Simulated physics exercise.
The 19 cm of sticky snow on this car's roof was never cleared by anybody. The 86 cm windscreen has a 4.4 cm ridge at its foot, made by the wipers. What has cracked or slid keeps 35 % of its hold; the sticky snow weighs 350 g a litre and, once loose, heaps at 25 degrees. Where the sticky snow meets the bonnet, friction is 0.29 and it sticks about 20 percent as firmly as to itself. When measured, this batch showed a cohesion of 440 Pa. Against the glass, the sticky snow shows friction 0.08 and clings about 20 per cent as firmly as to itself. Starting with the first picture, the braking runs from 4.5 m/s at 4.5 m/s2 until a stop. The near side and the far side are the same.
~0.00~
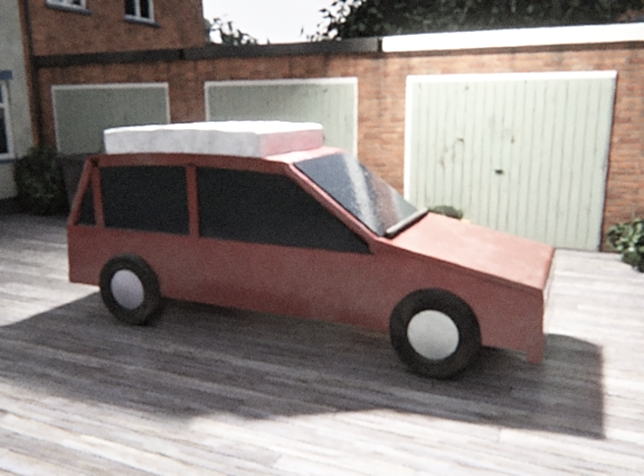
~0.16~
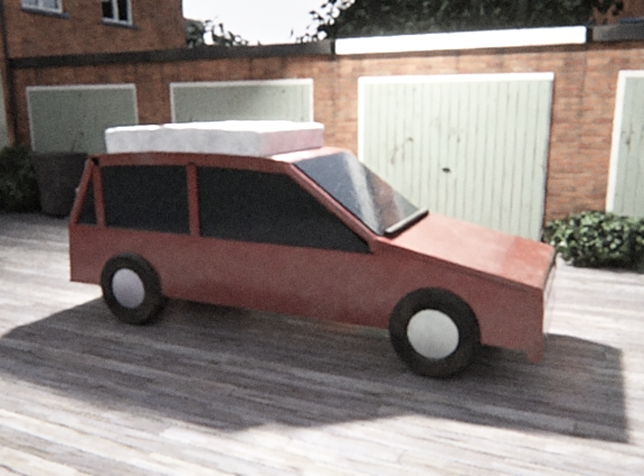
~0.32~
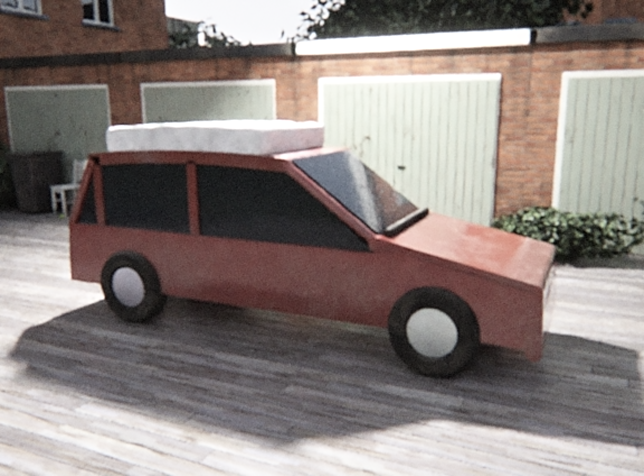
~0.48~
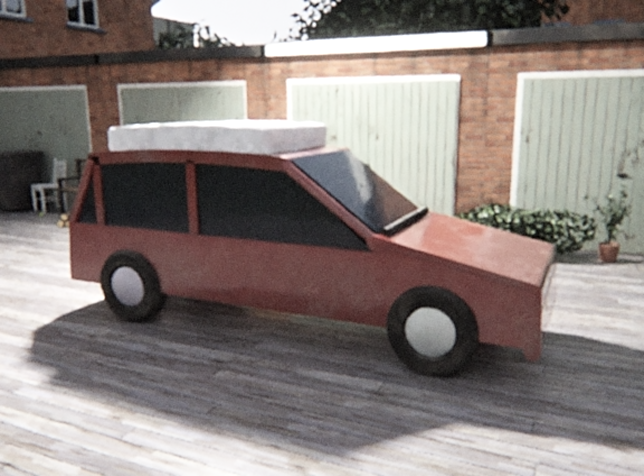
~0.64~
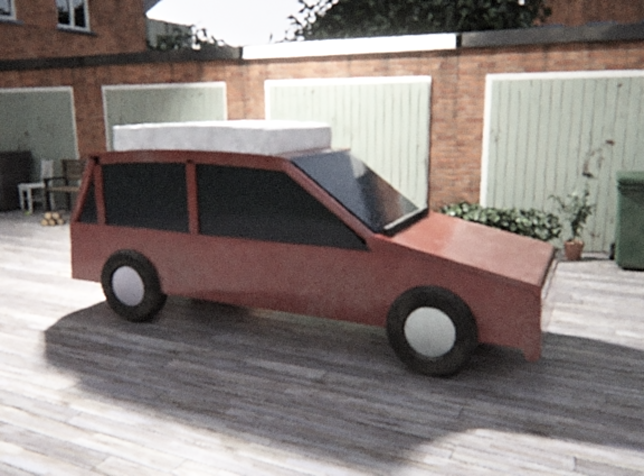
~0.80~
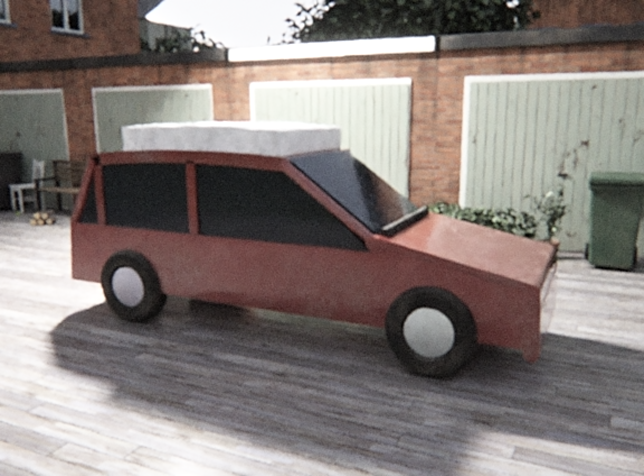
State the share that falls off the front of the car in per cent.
The share that falls off the front of the car is near 7 per cent.
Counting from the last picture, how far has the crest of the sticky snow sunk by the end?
By my estimate, near 0 cm.
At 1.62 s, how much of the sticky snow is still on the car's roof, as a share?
Estimate: Near 60 in a hundred.
After 1.17 s, 80 % of the snow is on the roof, 20 % on the glass, none on the bonnet and none has gone off the nose.
After 1.62 s, 62 % of the snow is on the roof, 26 % on the glass, 12 % on the bonnet and none has gone off the nose.
After 2.06 s, 58 % of the snow is on the roof, 18 % on the glass, 22 % on the bonnet and 2 % has gone off the nose.
After 2.50 s, 58 % of the snow is on the roof, 5 % on the glass, 30 % on the bonnet and 7 % has gone off the nose.
After 3.00 s, 58 % of the snow is on the roof, 5 % on the glass, 30 % on the bonnet and 7 % has gone off the nose.
